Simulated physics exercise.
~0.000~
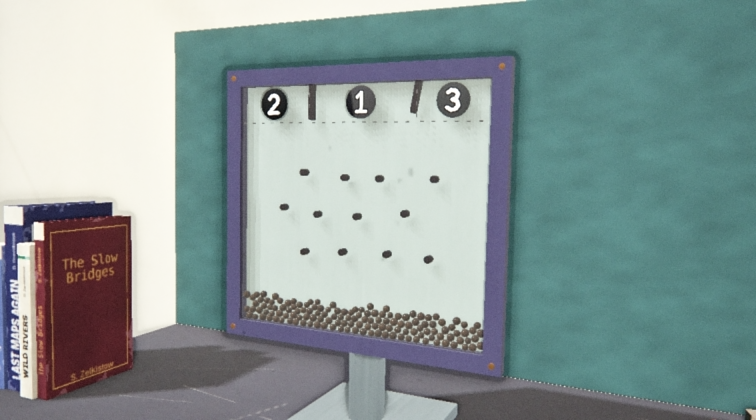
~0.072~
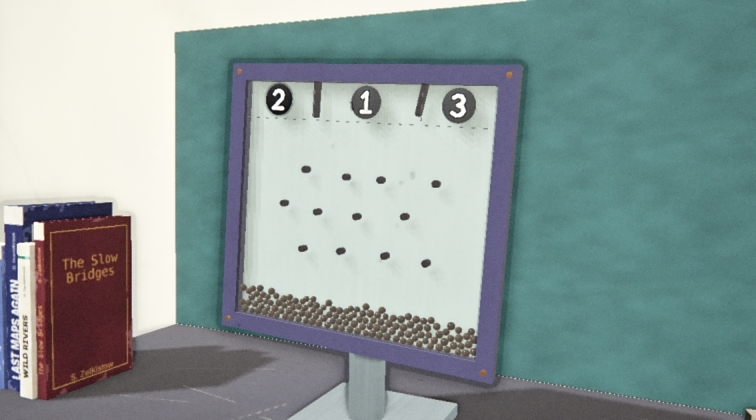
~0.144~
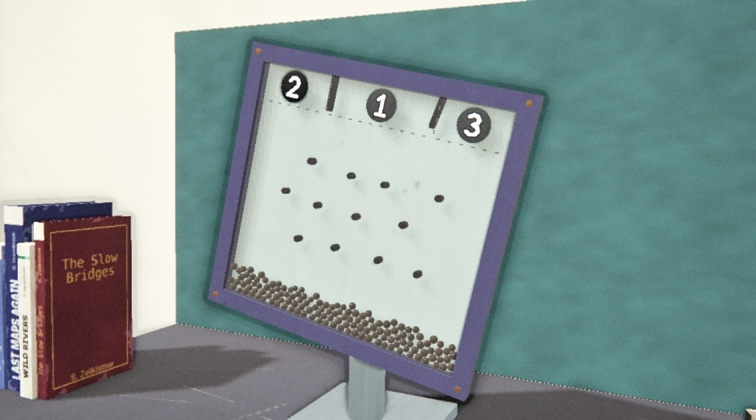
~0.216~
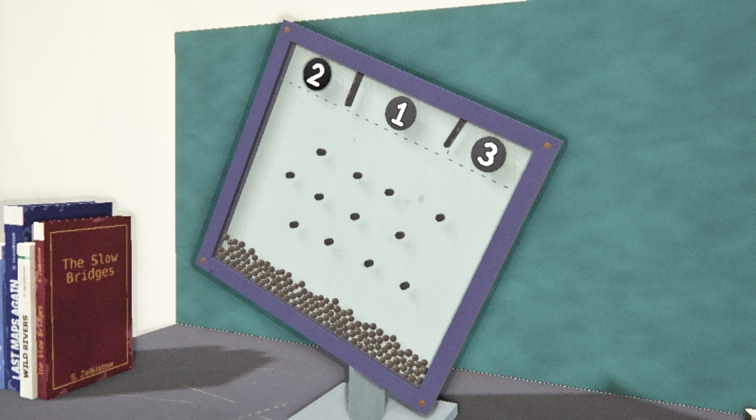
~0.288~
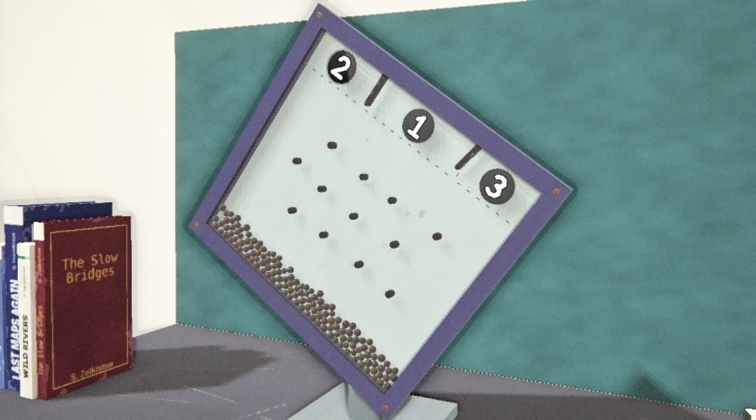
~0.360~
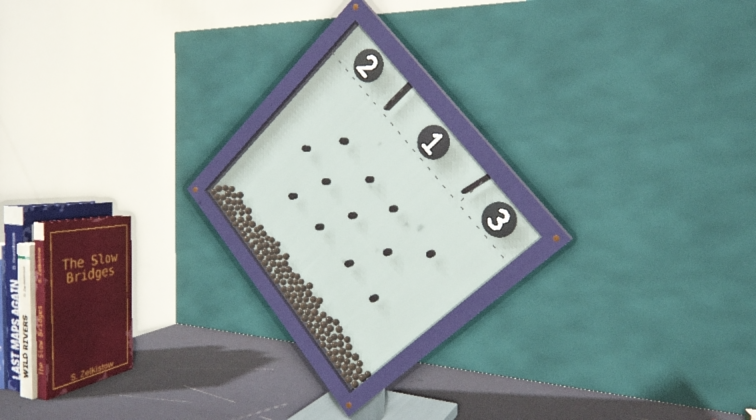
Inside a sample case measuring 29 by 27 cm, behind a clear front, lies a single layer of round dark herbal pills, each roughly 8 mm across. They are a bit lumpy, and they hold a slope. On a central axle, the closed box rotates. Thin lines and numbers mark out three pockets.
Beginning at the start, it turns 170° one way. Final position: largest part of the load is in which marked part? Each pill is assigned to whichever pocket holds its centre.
Marked 3.
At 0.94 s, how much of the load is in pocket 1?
That part holds about 0 percent of it.
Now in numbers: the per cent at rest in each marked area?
Pocket 1 20, pocket 2 0, pocket 3 35.
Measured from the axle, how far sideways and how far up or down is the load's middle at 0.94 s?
About 9 cm left and 9 cm below.
After 0.65 s, it stands 94° clockwise; the pills' middle is 9 cm left of and 9 cm below the centre; nothing in the marked areas.
After 0.94 s, it stands 141° clockwise; the pills' middle is 9 cm left of and 9 cm below the centre; no. 3, 25 %.
After 1.19 s, it stands 170° clockwise; the pills' middle is 9 cm left of and 9 cm below the centre; no. 1, 5 %, no. 3, 35 %.
All still by 2.1 s, it stands 170° clockwise; no. 1, 20 %, no. 2, 0 %, no. 3, 35 %, elsewhere 45 %.
